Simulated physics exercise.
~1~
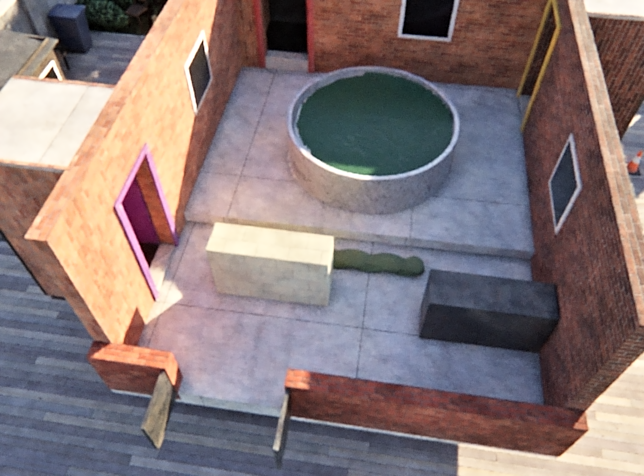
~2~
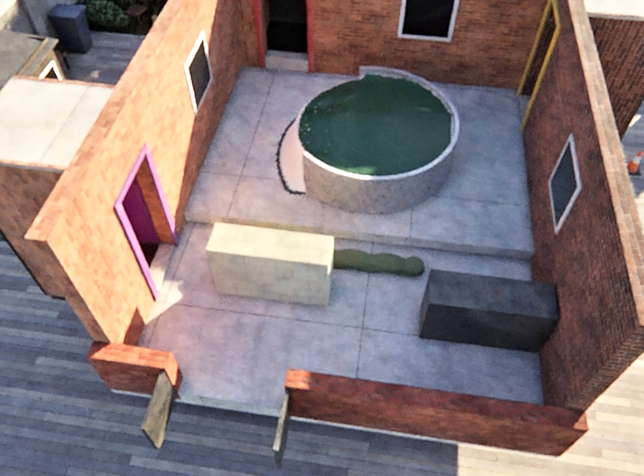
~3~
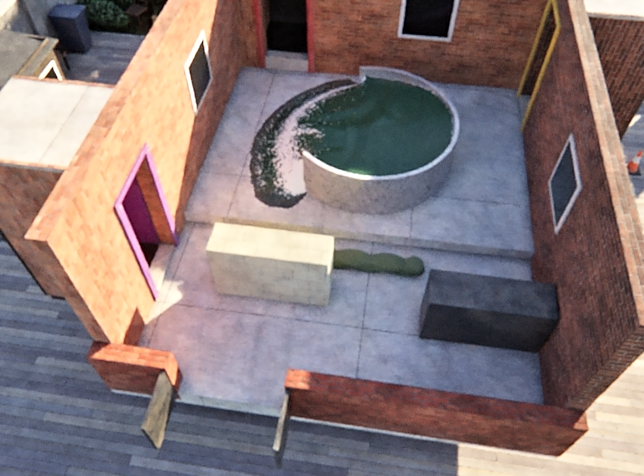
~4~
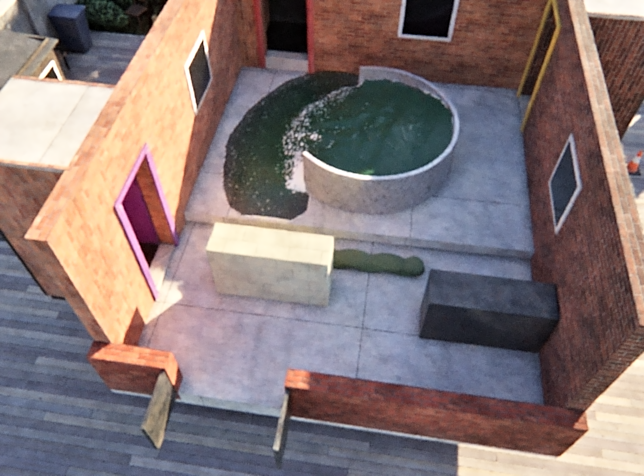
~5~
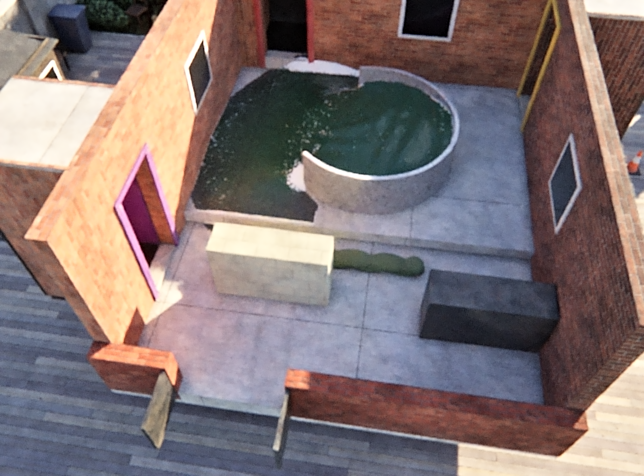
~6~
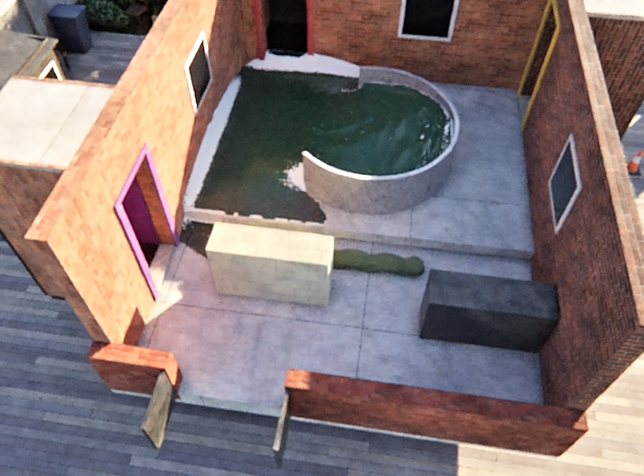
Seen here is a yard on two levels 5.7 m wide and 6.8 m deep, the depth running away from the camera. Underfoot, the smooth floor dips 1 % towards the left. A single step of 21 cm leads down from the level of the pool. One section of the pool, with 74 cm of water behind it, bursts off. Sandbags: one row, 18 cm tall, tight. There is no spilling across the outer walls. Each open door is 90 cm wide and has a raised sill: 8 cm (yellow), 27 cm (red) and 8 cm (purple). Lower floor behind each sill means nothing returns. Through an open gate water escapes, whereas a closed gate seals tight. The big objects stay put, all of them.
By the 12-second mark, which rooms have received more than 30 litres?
By then: Room behind the yellow door: More than 30 litres; room behind the red door: More than 30 litres; room behind the purple door: More than 30 litres.
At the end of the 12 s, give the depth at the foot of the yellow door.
Roughly 6.0 centimetres.
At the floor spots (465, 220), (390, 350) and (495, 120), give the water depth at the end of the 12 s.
In that order: 2, 12 and 6 cm.
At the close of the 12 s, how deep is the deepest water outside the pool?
About 20 cm at most.
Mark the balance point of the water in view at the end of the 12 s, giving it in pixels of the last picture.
Around (333, 216).
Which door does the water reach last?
It is the yellow one.
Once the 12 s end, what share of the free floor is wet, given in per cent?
Covered: Roughly 95 %.
A moment later water covers 35 % of the floor and is deepest (65 cm) near (231, 97); yellow door not reached, red door 36 cm at the sill, 6 L in, purple door 13 cm at the sill, 2 L in.
Soon after water covers 45 % of the floor and is deepest (52 cm) near (237, 80); yellow door not reached, red door 45 cm at the sill, 71 L in, purple door 12 cm at the sill, 12 L in.
Next water covers 60 % of the floor and is deepest (38 cm) near (142, 370); yellow door 16 cm at the sill, 0 L in, red door 29 cm at the sill, 134 L in, purple door 11 cm at the sill, 19 L in.
Later on water covers 95 % of the floor and is deepest (20 cm) near (129, 368); yellow door 11 cm at the sill, 207 L in, red door 10 cm at the sill, 138 L in, purple door 14 cm at the sill, 108 L in.
At the end water covers 95 % of the floor and is deepest (20 cm) near (143, 334); yellow door 6 cm at the sill, 213 L in, red door 9 cm at the sill, 138 L in, purple door 17 cm at the sill, 180 L in.
